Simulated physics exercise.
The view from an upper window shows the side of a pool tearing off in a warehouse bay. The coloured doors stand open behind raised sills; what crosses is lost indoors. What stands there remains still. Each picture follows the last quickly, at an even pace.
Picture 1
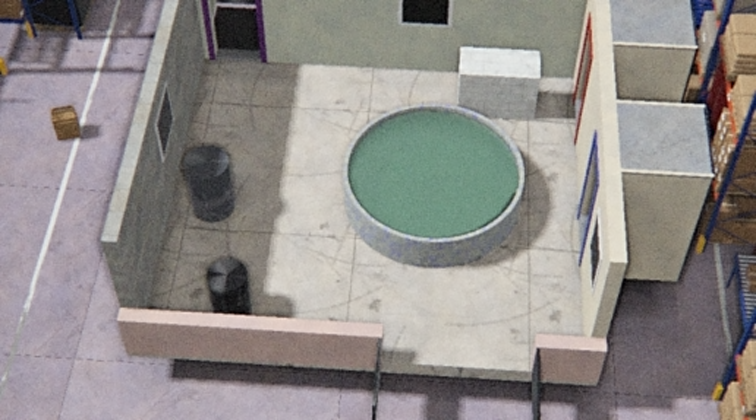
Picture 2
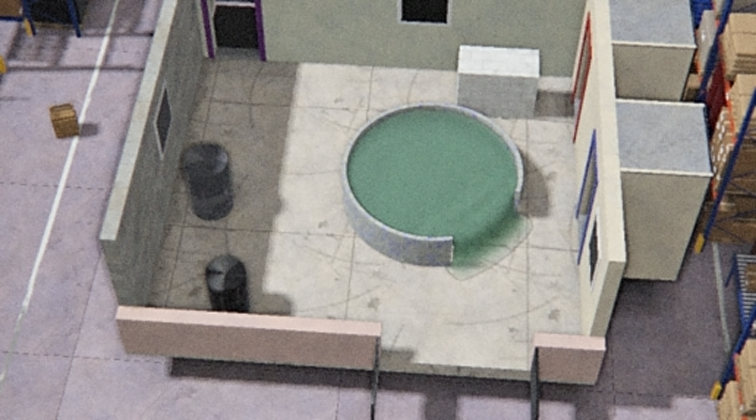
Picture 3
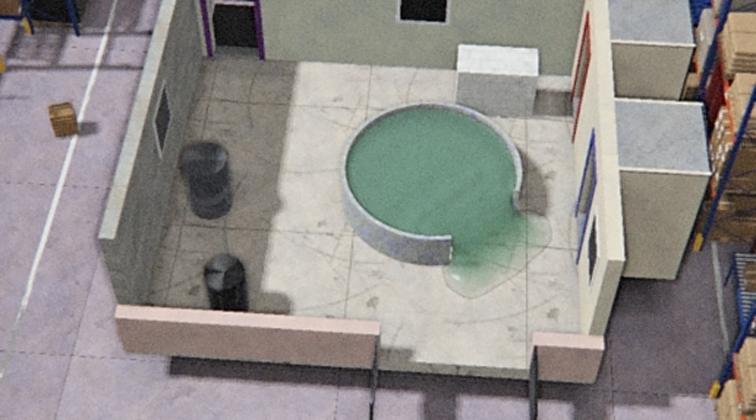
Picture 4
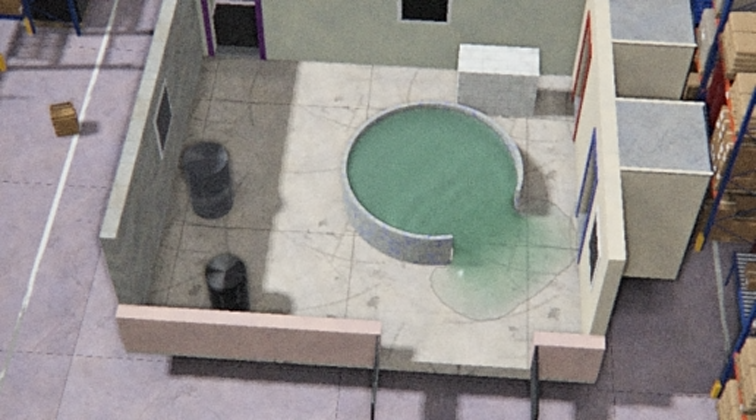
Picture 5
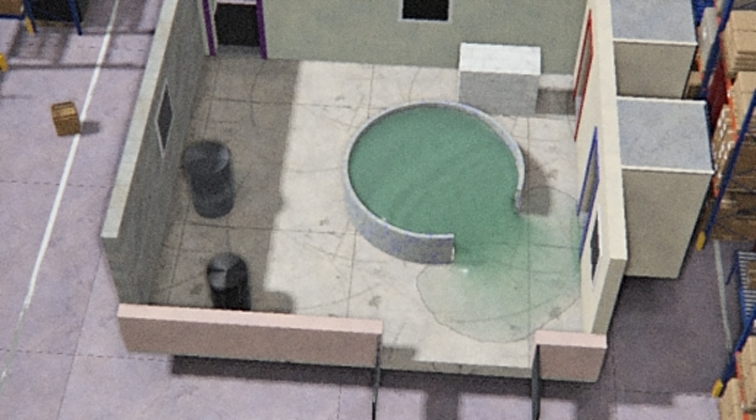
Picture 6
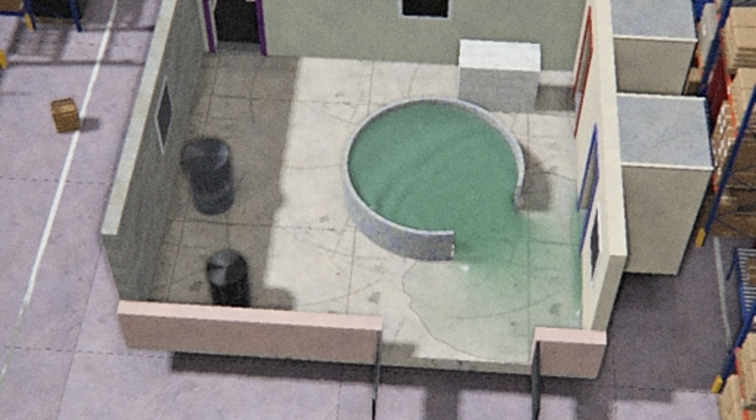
At the start, a round pool of still green water sits in a walled bay, with two dark barrels to its left. The lower right side of the pool wall opens, and water pours through the gap. The pale green sheet spreads across the floor toward the front and right walls as ripples cross the pool.
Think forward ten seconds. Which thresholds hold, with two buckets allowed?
One by one: The red door will receive two buckets or fewer; the blue door will receive over two buckets; the purple door will receive two buckets or fewer.
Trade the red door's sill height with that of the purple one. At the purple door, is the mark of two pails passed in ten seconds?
In that case purple door stays in check.
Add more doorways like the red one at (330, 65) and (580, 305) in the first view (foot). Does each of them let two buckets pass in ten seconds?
First falls short, then exceeds it.
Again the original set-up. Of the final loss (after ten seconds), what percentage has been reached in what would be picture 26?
Share gone by then: About 40 %.
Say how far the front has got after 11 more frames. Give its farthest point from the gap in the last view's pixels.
Look around (567, 122).
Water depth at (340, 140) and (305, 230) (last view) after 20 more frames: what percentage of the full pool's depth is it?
Around 0 % at the first and 0 % at the second.
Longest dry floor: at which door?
It's the one in purple.
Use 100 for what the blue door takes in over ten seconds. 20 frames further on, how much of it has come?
Roughly 70 %.
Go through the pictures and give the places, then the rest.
The first frame shows still water in the round pool at (433, 172).
In the second frame, water pours out at (490, 239) and has run to (520, 216).
In the third frame, the front is at (543, 222), out from the gap at (489, 239).
In the fourth frame, the front is at (473, 315), out from the gap at (490, 240).
In the fifth frame, water pours out at (491, 239) and has run to a hidden place.
In the sixth frame, the front is at a hidden place, out from the gap at (491, 235).
A moment on, water covers 15 % of the floor; the red door not reached, the blue door over two buckets in, the purple door not reached.
Next, water covers 20 % of the floor; the red door wet at the sill, nothing in, the blue door far over two buckets in, the purple door not reached.
Then, water covers 35 % of the floor; the red door wet at the sill, nothing in, the blue door far over two buckets in, the purple door not reached.
Later, water covers 55 % of the floor; the red door wet at the sill, nothing in, the blue door far over two buckets in, the purple door not reached.
In the end, water covers 90 % of the floor; the red door wet at the sill, nothing in, the blue door far over two buckets in, the purple door wet at the sill, nothing in.
